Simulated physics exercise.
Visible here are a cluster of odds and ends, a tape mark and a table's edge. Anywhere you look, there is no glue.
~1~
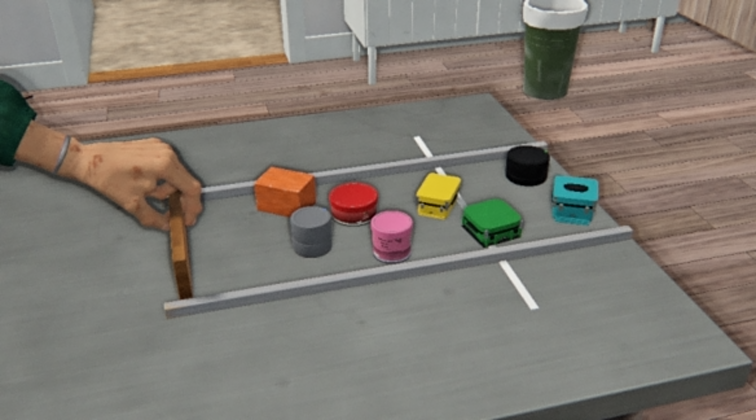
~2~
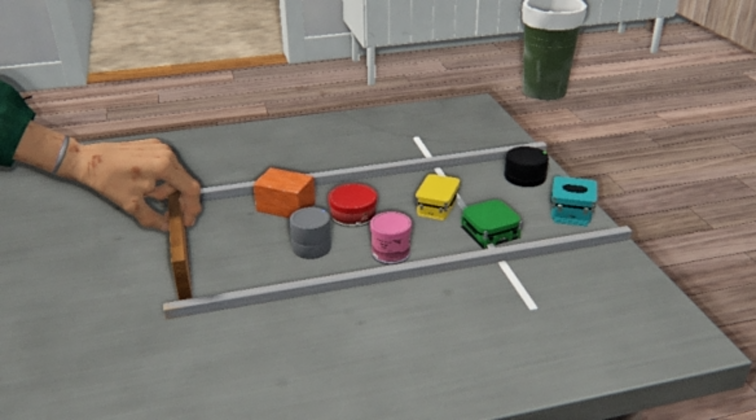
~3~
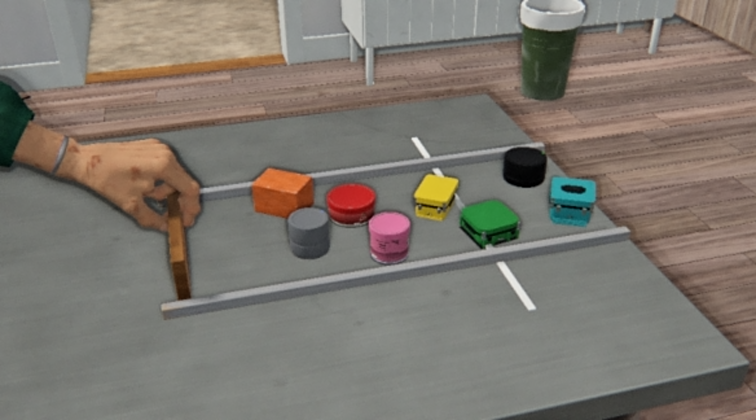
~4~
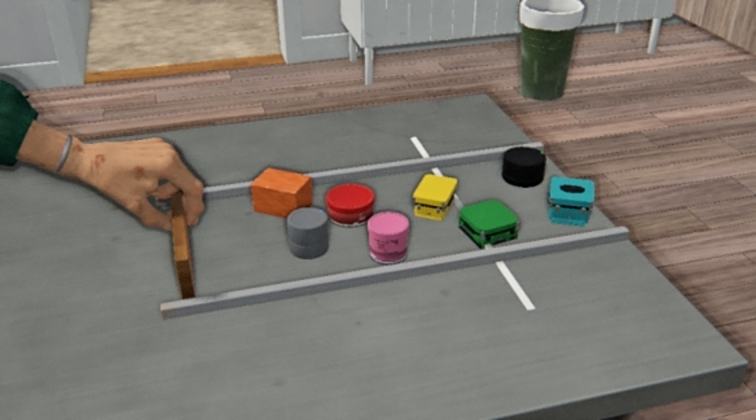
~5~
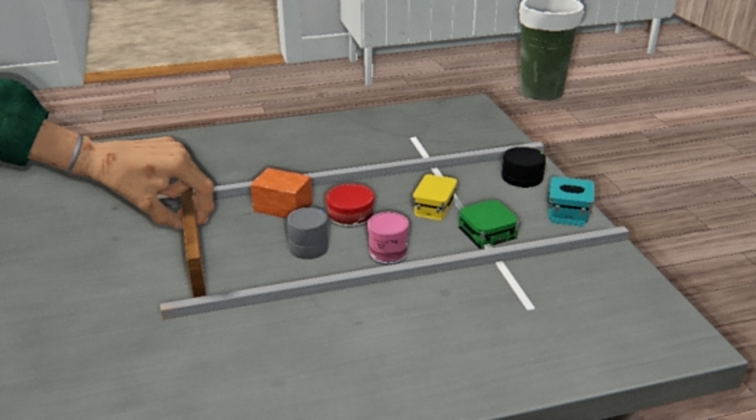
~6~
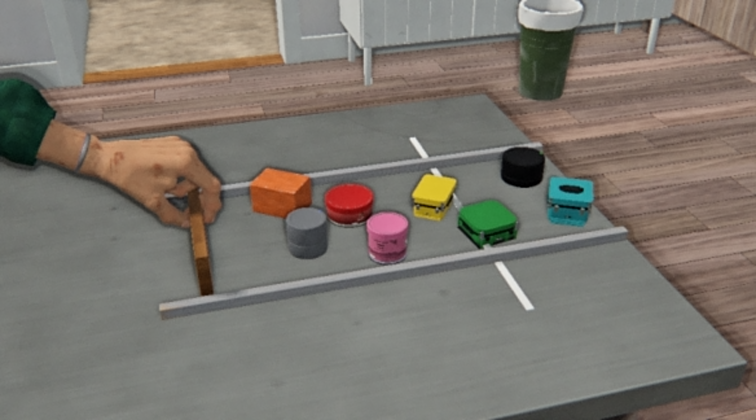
The video shows a hand holding a wooden board upright between two rails on a gray table, beside small colorful blocks, cases and pots near a white tape mark; the hand then slides the board slightly right while the objects barely shift.
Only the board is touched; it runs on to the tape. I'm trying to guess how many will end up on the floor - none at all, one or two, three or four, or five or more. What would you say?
Missing: None.
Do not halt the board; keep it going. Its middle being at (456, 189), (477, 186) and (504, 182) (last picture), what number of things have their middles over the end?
That makes 0, 0, 2.
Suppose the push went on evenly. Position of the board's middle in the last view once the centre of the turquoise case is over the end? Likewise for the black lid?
Points: About (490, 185) and about (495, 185).
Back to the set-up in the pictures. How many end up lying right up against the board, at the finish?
My count gives 3.
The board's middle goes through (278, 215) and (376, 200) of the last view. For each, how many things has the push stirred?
The counts are 1 and 5.
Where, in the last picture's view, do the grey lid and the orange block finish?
(490, 208) and (467, 172), roughly.
Early on, none off yet; turquoise case at rest near (569, 202); black lid at rest near (523, 167); green case at rest near (487, 225).
Finally, the number that fall off is zero.
